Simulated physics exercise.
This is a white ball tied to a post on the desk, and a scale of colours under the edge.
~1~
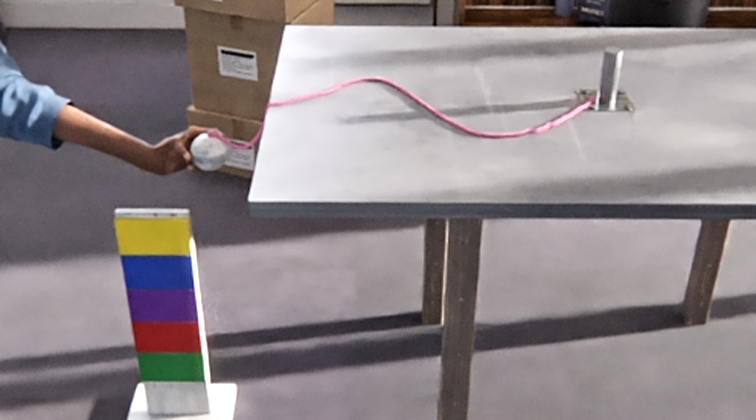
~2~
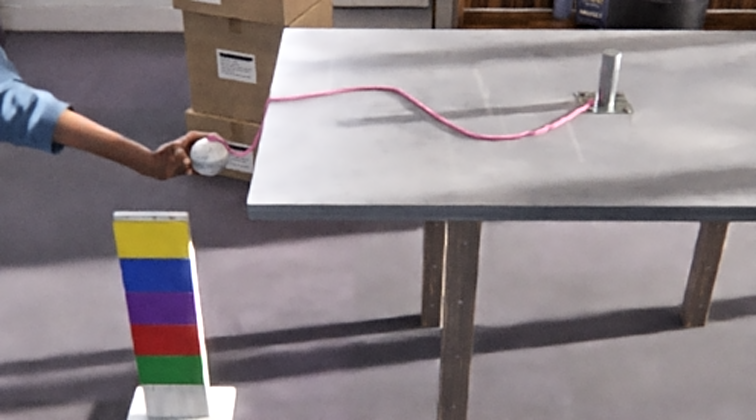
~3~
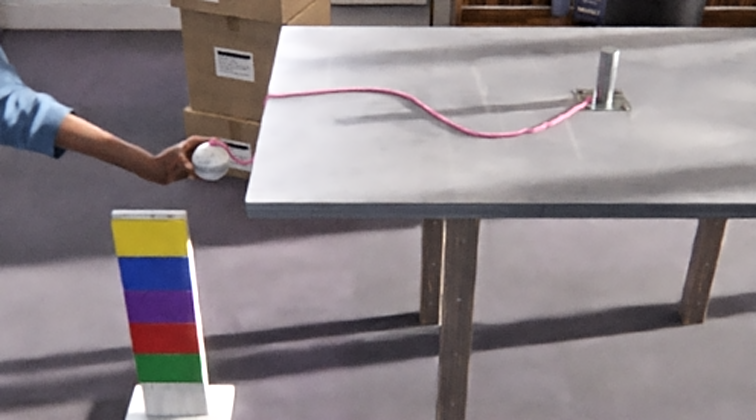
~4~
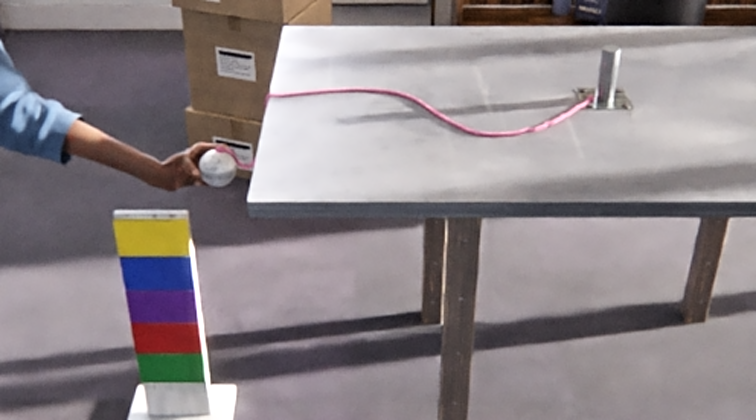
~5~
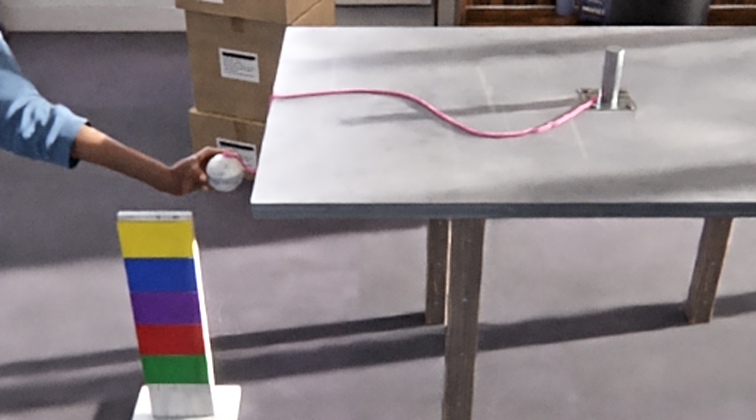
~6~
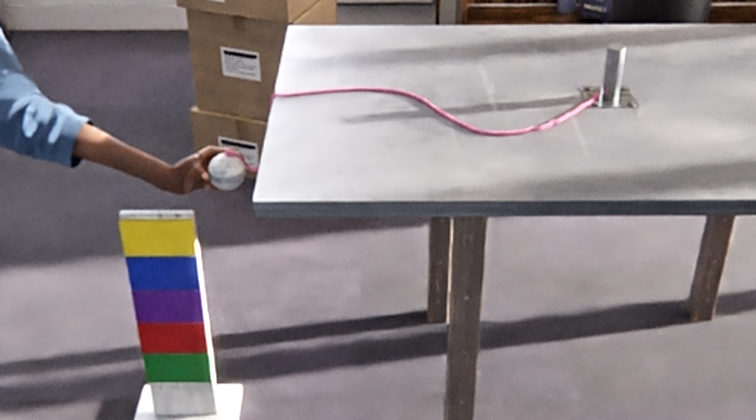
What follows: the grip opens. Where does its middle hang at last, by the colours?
The purple one.
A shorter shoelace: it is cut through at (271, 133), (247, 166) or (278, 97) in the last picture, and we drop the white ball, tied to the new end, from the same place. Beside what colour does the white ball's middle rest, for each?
Taking them in turn: Yellow; blue; none, it hangs higher.
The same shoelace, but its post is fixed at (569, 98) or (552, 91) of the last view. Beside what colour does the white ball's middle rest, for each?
Try by try: Red; red.
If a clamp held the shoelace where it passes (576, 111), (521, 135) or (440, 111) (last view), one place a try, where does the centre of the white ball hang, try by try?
About (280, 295), (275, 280) and (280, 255).
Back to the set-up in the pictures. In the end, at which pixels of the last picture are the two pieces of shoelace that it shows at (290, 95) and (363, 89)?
At (272, 177), then (283, 117).
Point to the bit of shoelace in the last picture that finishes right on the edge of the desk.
Near (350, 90).
Early on, ball near (247, 297); level with purple.
Midway, ball near (309, 305); level with purple.
Near the end, ball near (269, 304); level with purple.
Finally, ball near (280, 307); level with purple. The shoelace holds its middle at purple.
